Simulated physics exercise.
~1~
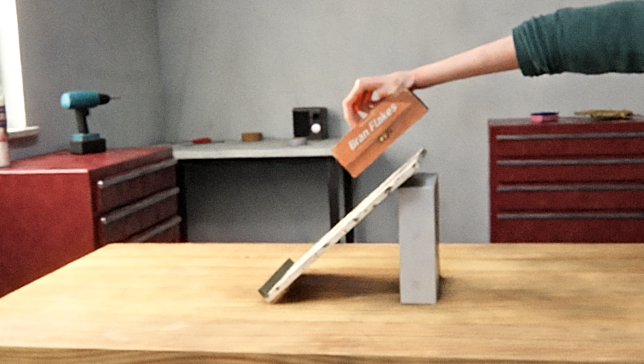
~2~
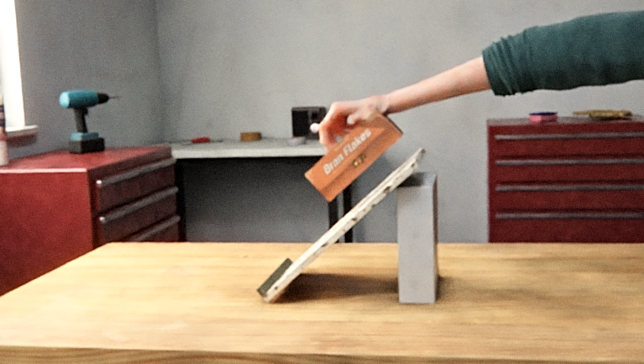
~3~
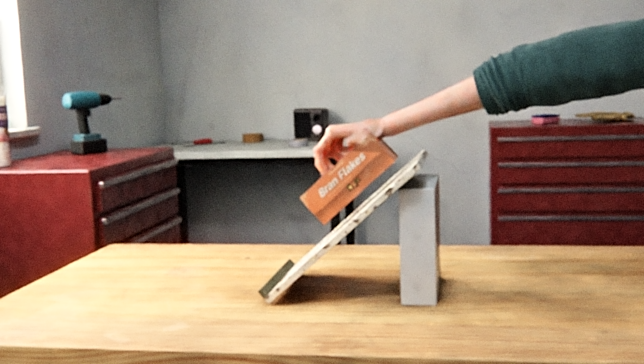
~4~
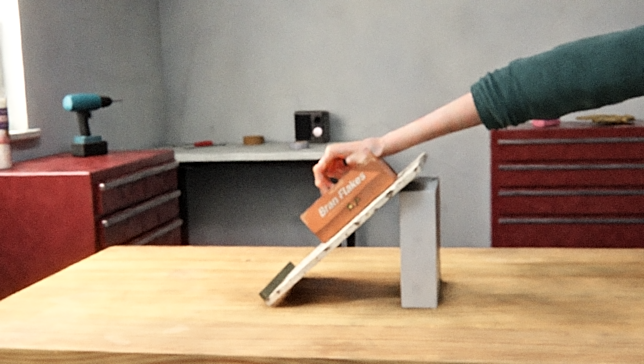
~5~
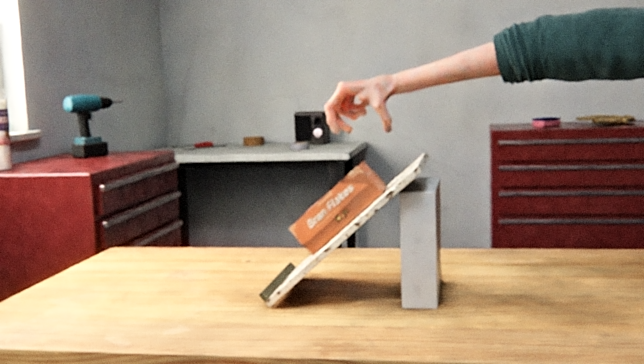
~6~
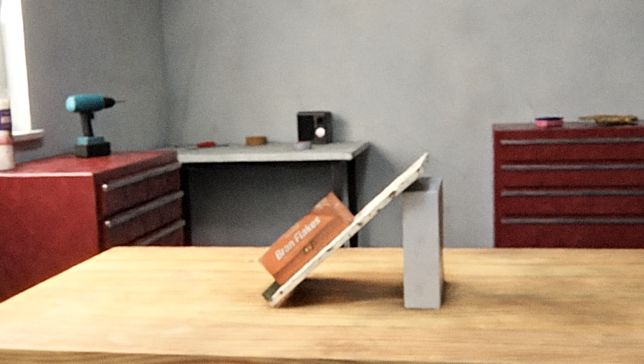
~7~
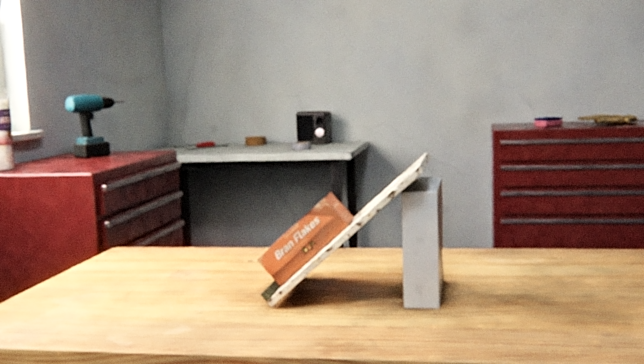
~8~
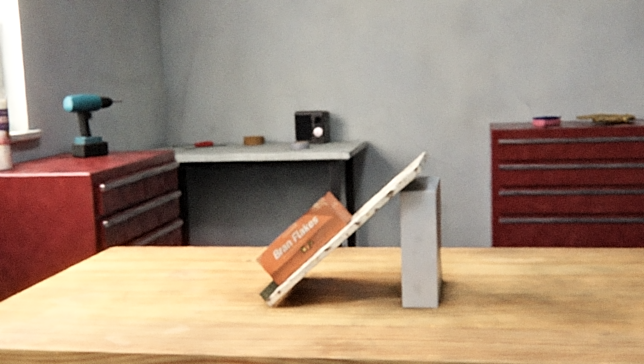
On a wooden table in a workshop, a hand lowered an orange carton onto a sloping board propped against a gray block, then let go and drew back. The carton slid down to the left and came to rest at the board's lower end.
